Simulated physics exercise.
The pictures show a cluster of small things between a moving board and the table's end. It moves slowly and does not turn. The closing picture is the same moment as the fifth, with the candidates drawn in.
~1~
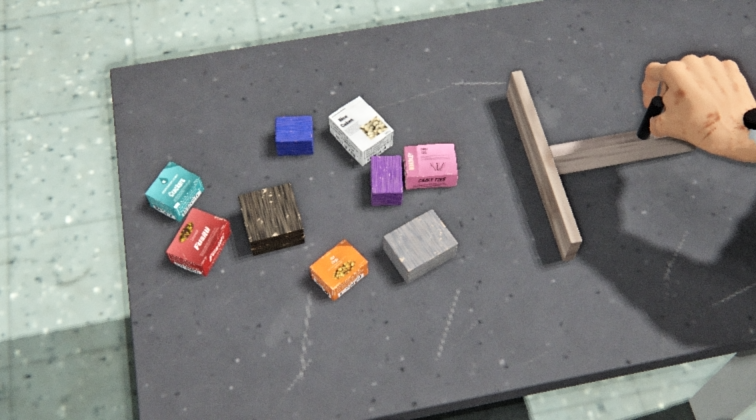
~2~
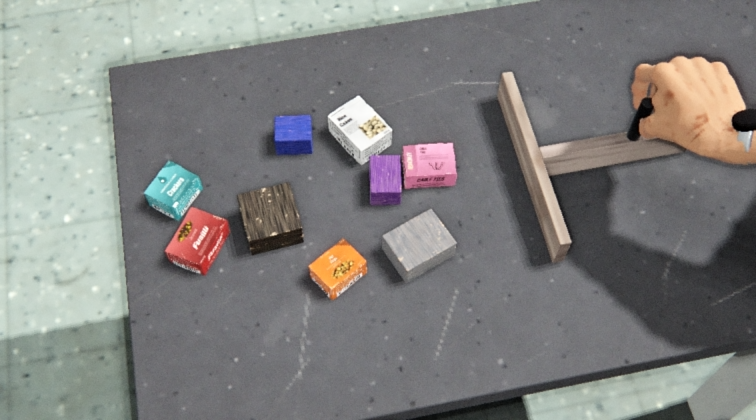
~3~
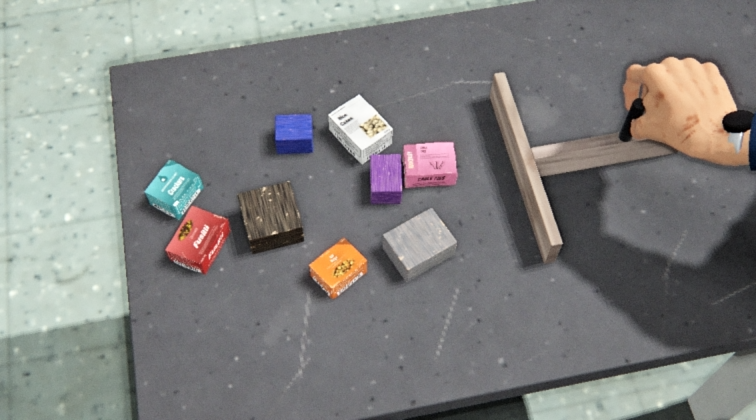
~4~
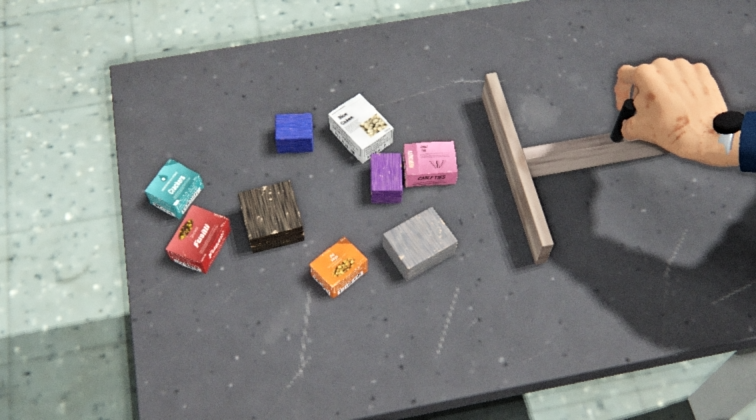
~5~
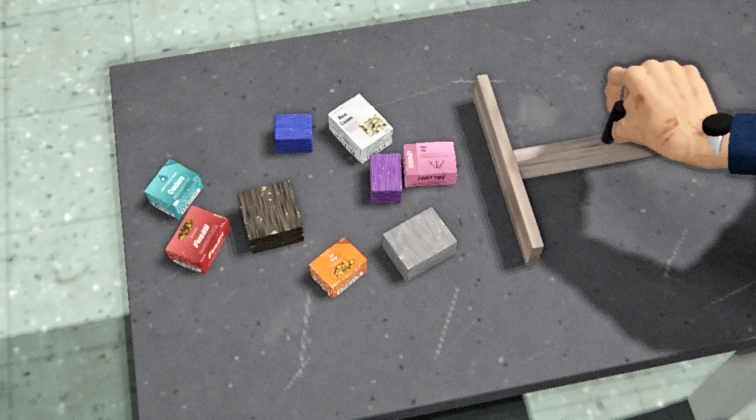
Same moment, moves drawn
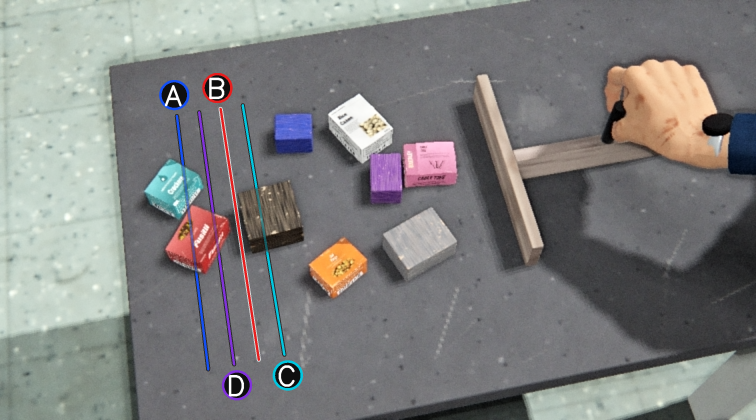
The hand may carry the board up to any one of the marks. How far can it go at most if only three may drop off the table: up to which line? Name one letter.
No farther than D.
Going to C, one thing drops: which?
The red box.
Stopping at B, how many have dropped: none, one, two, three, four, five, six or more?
In all, one.
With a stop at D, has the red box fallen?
Yes.
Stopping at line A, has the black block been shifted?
Yes.
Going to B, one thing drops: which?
It is the red box.
On the marked copy, A at (191, 233); B at (238, 225); C at (262, 221); D at (215, 229).
Taking D. A third of the way, board (406, 174); white packet (354, 128); orange packet (327, 268).
Two thirds of the way, board (300, 193); red box (141, 262); turquoise packet (169, 189).
When it is over, board (215, 208); black block over the edge; red box over the edge; three fallen.
As for the rest, A drops five; B is within the limit but short; C is within the limit but short.
